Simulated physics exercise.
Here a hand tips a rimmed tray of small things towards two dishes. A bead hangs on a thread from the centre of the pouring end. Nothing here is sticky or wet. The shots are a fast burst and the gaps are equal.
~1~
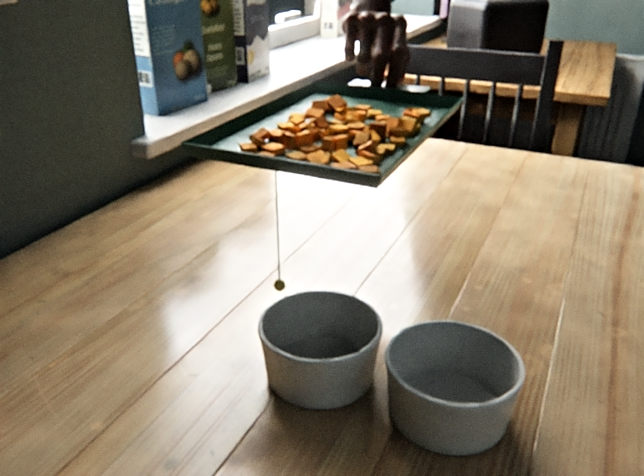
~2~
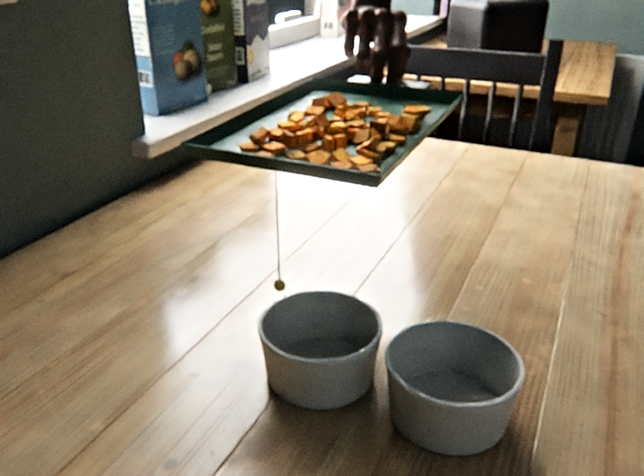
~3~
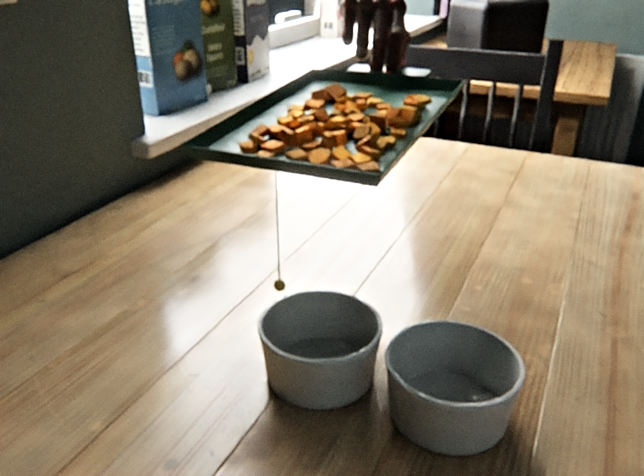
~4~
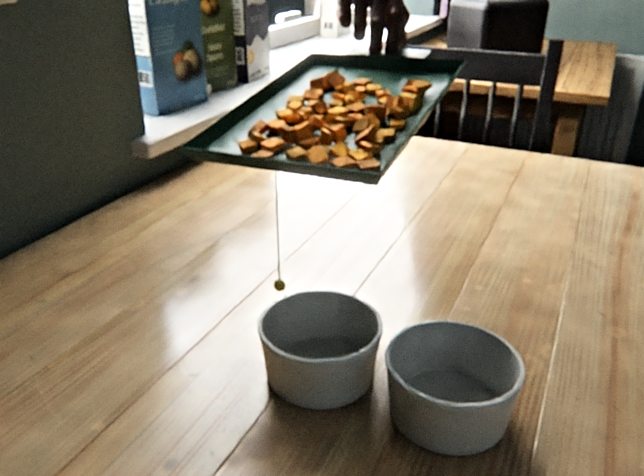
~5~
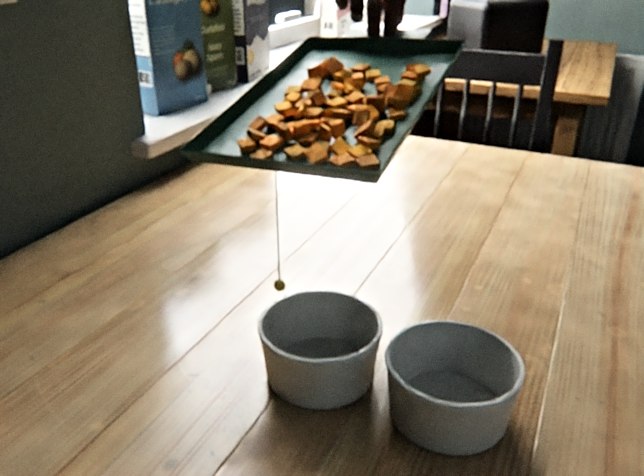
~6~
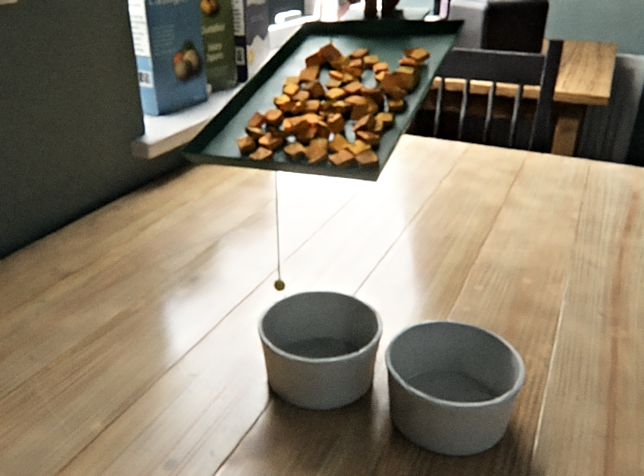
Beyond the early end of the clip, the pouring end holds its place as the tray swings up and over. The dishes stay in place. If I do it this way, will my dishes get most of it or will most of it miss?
The catch is worse than half, if you ask me.
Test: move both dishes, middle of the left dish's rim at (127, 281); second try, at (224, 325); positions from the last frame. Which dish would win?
Try 1: The dish at right; try 2: The dish at left.
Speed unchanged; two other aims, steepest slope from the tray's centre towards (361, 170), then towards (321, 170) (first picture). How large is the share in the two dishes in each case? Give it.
80 % then 70 %, roughly.
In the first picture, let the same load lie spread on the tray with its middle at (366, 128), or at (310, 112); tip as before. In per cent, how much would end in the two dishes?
Roughly 20 and 0 percent, in that order.
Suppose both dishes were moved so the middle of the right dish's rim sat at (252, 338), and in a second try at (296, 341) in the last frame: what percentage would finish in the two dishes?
I'd say about 80 percent, followed by about 90 percent.
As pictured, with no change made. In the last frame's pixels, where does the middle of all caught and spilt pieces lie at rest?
Roughly at (209, 358), give or take.
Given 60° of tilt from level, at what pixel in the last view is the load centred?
The load is centred about (255, 139).
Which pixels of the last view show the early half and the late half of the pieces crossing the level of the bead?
It goes through near (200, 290) first, then near (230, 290).
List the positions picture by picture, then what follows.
The first picture shows corners of the pouring end at (190, 141) and (377, 172), level; middle of the load at (339, 130), small crackers; left dish at (293, 378); right dish at (434, 423); bead on its thread at (280, 285).
The second picture shows corners of the pouring end at (190, 142) and (377, 172), level; middle of the load at (339, 128).
The third picture shows corners of the pouring end at (190, 143) and (377, 171), tipped barely, lowest at the left corner; middle of the load at (338, 122).
The fourth picture shows corners of the pouring end at (189, 145) and (376, 170), tipped a little, lowest at the left corner; middle of the load at (338, 113).
The fifth picture shows corners of the pouring end at (189, 147) and (375, 169), tipped a little, lowest at the left corner; middle of the load at (337, 104).
The sixth picture shows corners of the pouring end at (188, 149) and (374, 168), tipped clearly, lowest at the left corner; middle of the load at (335, 95); left dish at (293, 378); right dish at (434, 423).
Soon, tray tipped steeply; nearly all on the tray; a stray few in the air.
A while on, tray tipped right over; a small part on the tray; a small part in the left dish; about two thirds outside both; about a quarter in the air.
Towards the end, tray tipped past a quarter turn; a small part in the left dish; most outside both.
Finally, tray tipped past a quarter turn; none in the right dish; a small part in the left dish; most outside both.
